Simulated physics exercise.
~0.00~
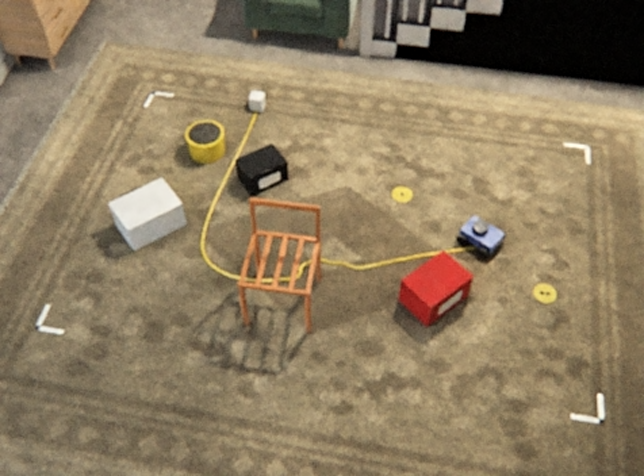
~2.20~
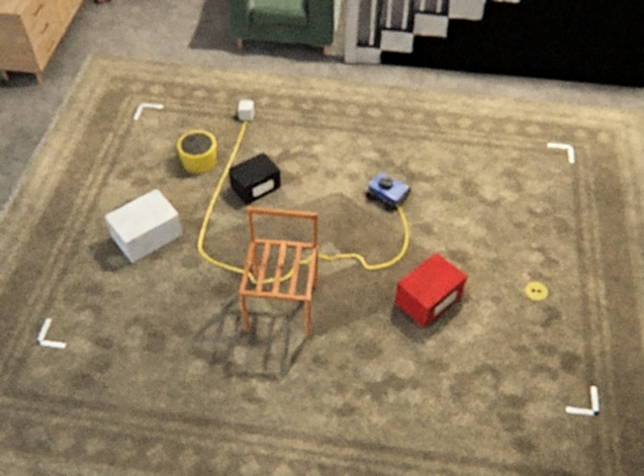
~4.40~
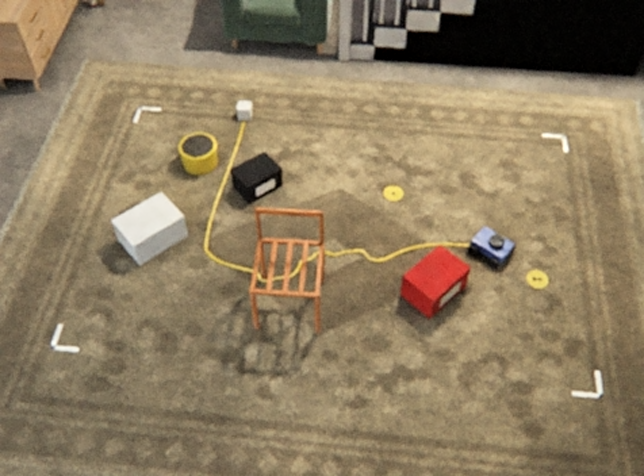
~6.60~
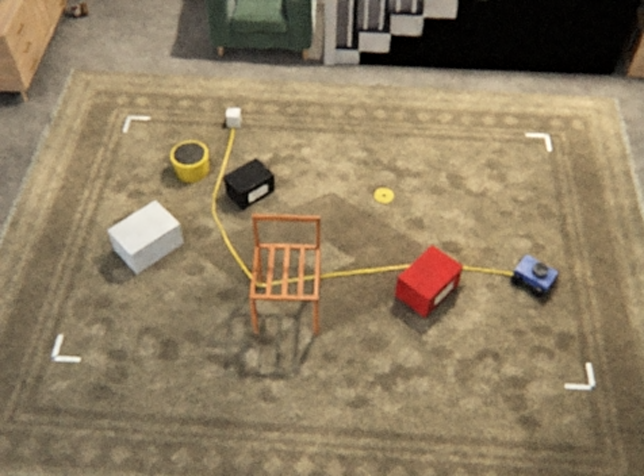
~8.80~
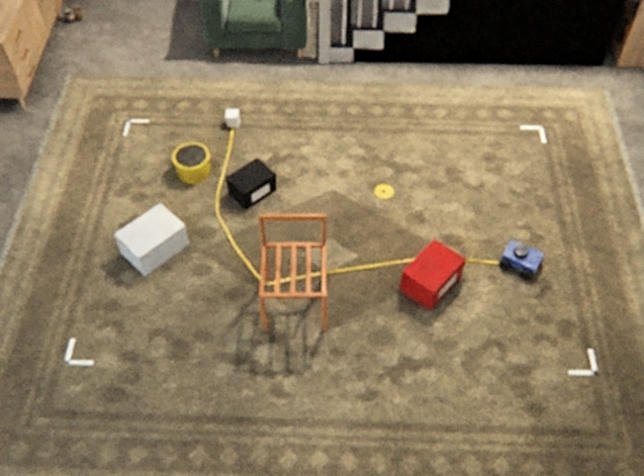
A small blue cart trailing a yellow cord moves up-left, then down-right past the red box.
